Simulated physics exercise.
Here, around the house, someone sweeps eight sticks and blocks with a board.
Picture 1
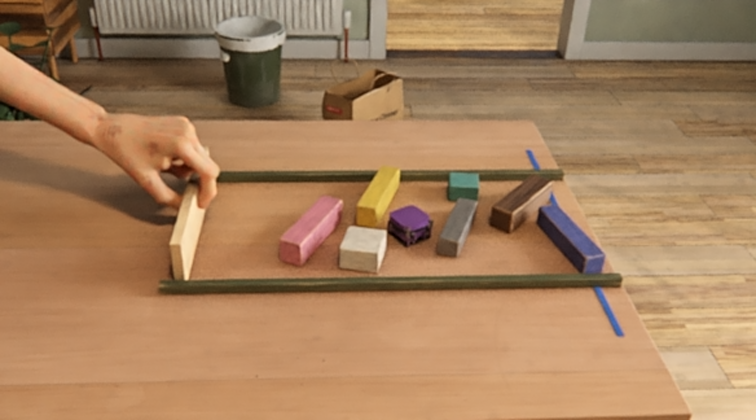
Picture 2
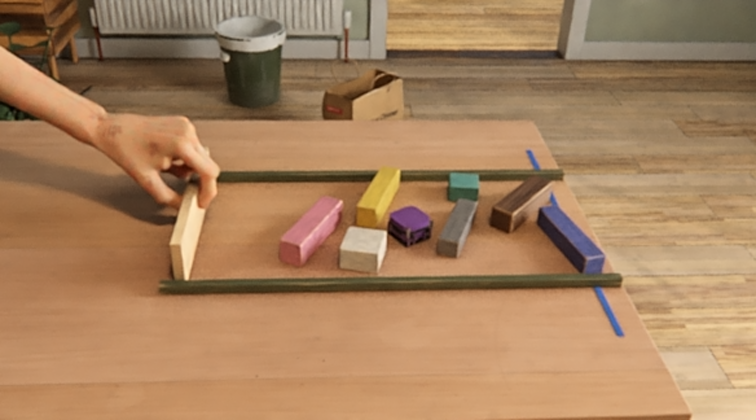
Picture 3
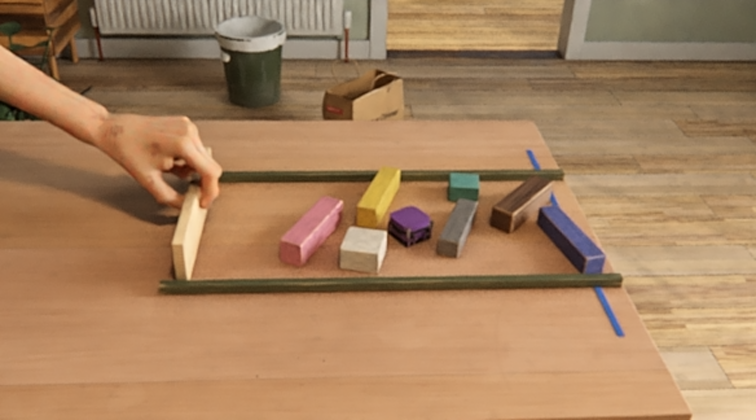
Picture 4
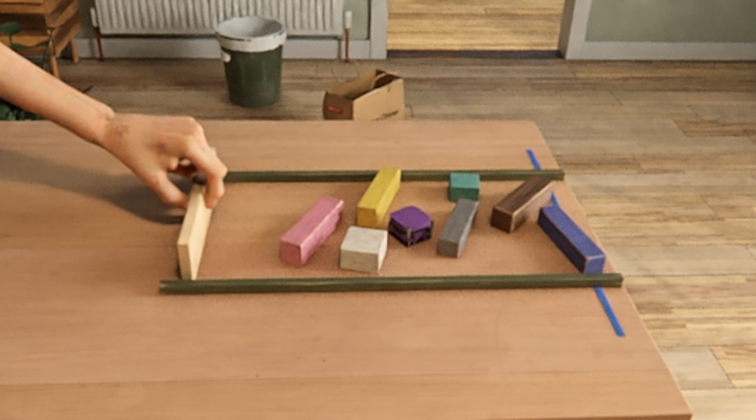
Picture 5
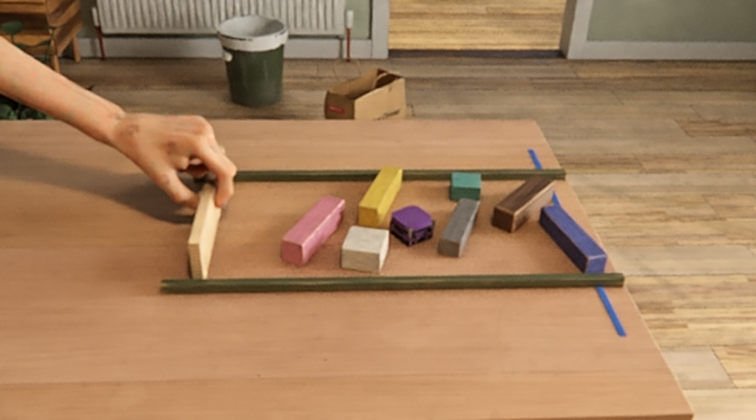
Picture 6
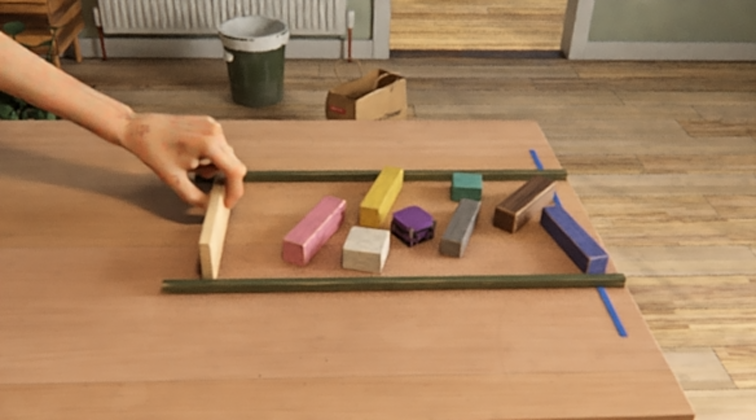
At the start, a hand holds a pale board upright at the left end of two dark green rails on a wooden table, with eight colourful sticks and blocks lying between them. The hand then slides the board a short way right, still short of the pink bar, while the pieces stay essentially in place.
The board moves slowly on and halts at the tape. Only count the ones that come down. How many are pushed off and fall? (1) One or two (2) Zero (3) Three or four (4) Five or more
Option 4: Five or more.
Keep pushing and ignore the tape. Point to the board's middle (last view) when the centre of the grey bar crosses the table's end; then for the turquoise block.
Around (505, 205), then around (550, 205).
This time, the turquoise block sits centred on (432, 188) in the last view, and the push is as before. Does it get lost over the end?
It topples off.
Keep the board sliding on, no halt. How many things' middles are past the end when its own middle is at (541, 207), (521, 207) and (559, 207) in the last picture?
First 3, next 3, last 6.
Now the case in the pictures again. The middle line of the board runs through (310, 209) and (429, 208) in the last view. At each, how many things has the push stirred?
Tally: 1; 8.
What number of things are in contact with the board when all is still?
At rest, 2 are in contact.
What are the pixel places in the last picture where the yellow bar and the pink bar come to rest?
(582, 192) and (587, 226), roughly.
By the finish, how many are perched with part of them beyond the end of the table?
Result: 1.
Soon after, none off yet; blue bar at rest near (573, 239); brown stick at rest near (525, 203); turquoise block at rest near (467, 187).
After that, none off yet; blue bar displaced a little near (599, 239); brown stick displaced a little near (564, 203); turquoise block displaced about its own width near (509, 187).
In the end, the number that fall off is five or more; gone, white block, purple case, grey bar, turquoise block, brown stick and blue bar.
